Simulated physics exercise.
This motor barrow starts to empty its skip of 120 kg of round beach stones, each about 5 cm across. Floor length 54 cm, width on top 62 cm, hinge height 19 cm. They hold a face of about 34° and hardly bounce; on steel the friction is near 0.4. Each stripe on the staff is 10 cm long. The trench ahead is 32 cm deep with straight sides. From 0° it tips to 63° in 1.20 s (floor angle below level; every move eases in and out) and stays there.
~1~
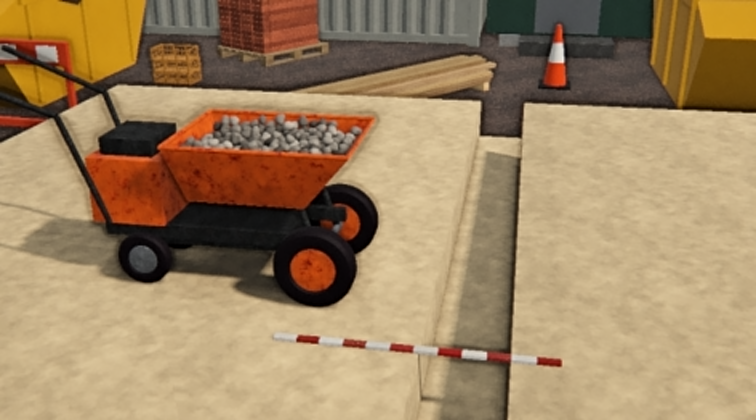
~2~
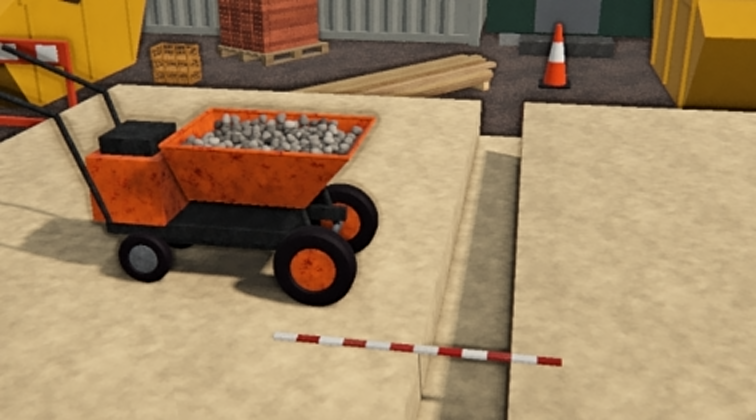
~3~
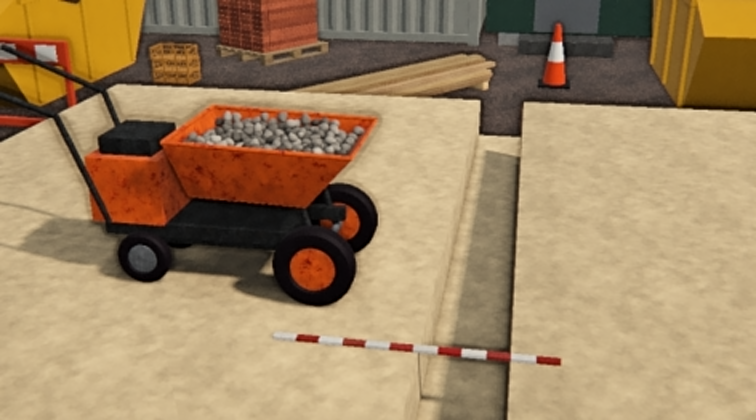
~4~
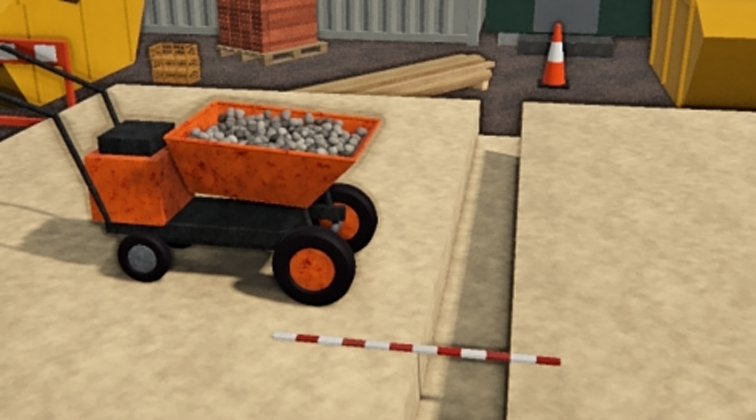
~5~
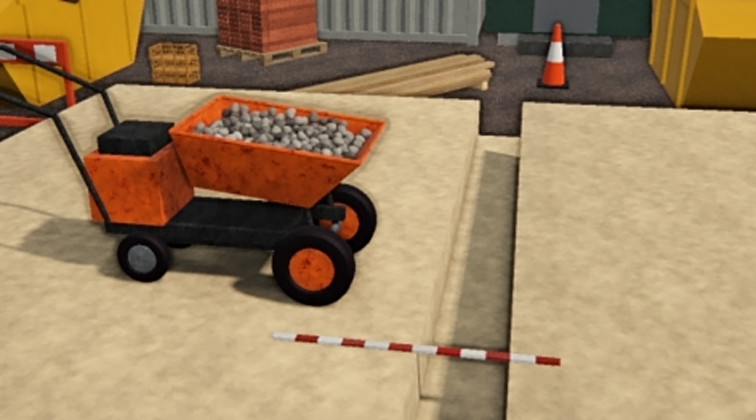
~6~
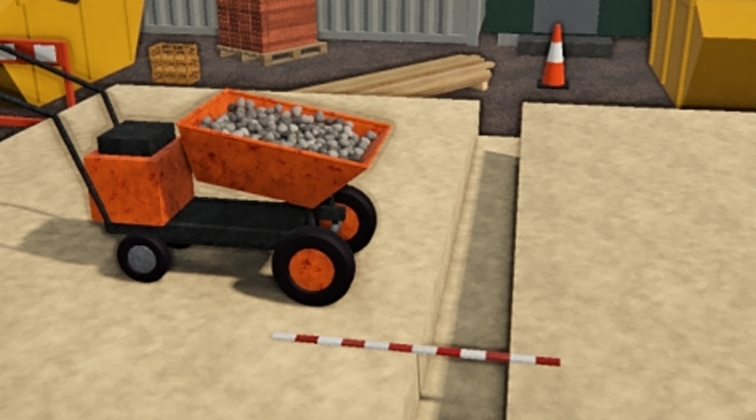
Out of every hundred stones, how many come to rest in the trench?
Close to 84 in a hundred.
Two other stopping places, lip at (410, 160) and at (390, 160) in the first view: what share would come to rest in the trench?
About 25 and 45 per cent.
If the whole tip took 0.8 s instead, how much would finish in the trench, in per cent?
Then about 70 per cent.
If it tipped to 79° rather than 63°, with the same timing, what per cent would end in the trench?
In that case some 90 per cent.
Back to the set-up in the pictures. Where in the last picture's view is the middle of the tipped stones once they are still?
Near (484, 331).
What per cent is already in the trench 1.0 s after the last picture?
Some 40 per cent.
Then, 0.6 s after the last picture the floor is at 53°, 100 % in the skip; the foremost stones are at (435, 201).
Then, 1.0 s after the last picture the floor is at 63°, 59 % in the skip, 39 % in the trench, 2 % past the trench; the foremost stones are at (532, 283).
Then, 1.3 s after the last picture the floor is at 63°, 27 % in the skip, 58 % in the trench, 16 % past the trench; the foremost stones are at (620, 302).
Then, 3.3 s after the last picture the floor is at 63°, 0 % in the skip, 84 % in the trench, 16 % past the trench; the foremost stones are at (691, 279).
